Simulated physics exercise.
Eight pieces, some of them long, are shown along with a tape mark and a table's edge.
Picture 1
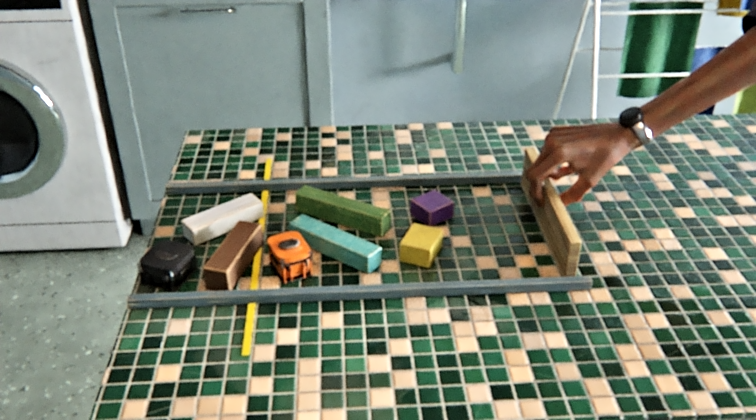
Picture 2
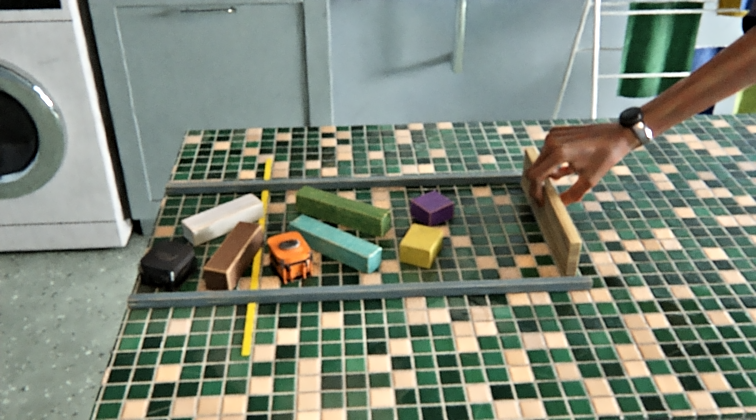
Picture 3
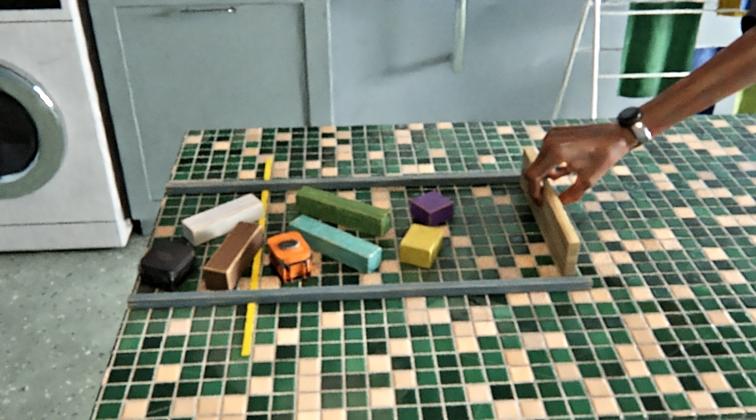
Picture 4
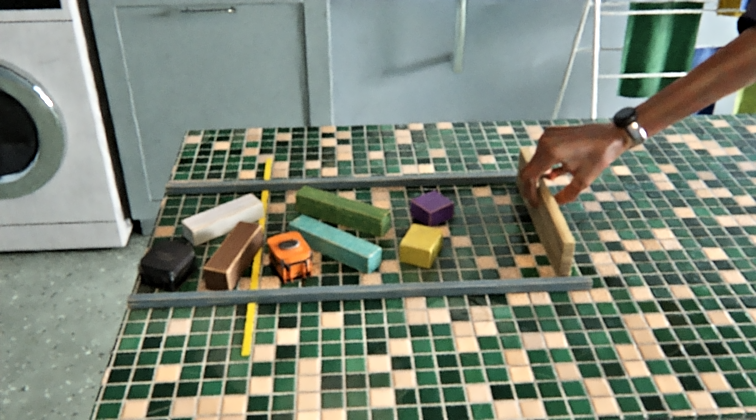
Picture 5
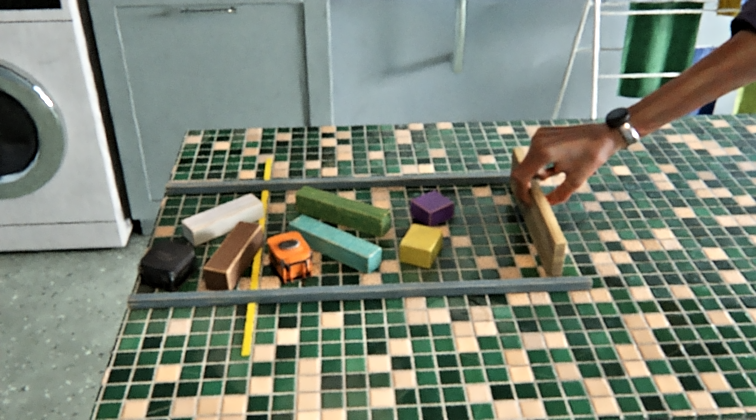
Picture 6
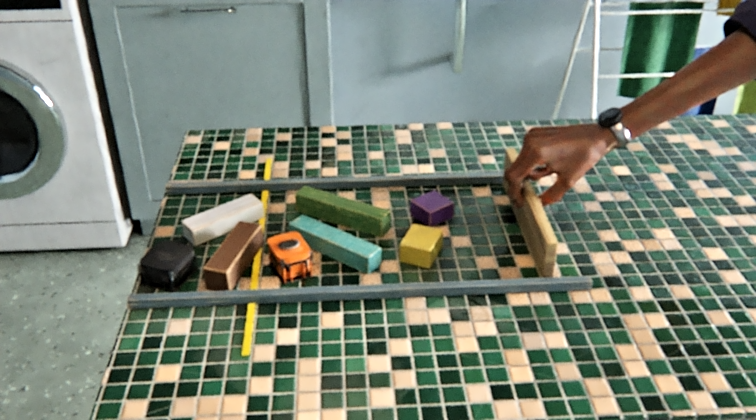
To begin with, a hand grips an upright wooden board at the right end of two grey rails on a tiled table, with coloured blocks and a yellow strip lying to its left. The hand then slides the board a short way left between the rails, while the blocks stay still.
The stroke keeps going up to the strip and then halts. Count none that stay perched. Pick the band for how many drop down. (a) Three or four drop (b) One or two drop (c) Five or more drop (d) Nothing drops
(b) One or two drop.
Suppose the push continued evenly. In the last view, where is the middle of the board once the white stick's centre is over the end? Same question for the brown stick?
Middle: Roughly (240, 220); roughly (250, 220).
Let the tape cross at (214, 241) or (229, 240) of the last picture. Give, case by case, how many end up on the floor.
The first try gives 4, the second gives 3.
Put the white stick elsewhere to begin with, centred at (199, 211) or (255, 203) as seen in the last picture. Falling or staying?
Stays put; stays put.
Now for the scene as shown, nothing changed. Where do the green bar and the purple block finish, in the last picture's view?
Result: One about (219, 219), other about (246, 210).
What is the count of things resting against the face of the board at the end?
All in all, 2.
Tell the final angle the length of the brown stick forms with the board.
Somewhere near 25 degrees, I'd say.
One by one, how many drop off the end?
That makes a total of 1.
A little later, none off yet; black case at rest near (169, 266); white stick at rest near (224, 219); brown stick at rest near (235, 256).
When it is over, the number that fall off is one or two; down, black case.
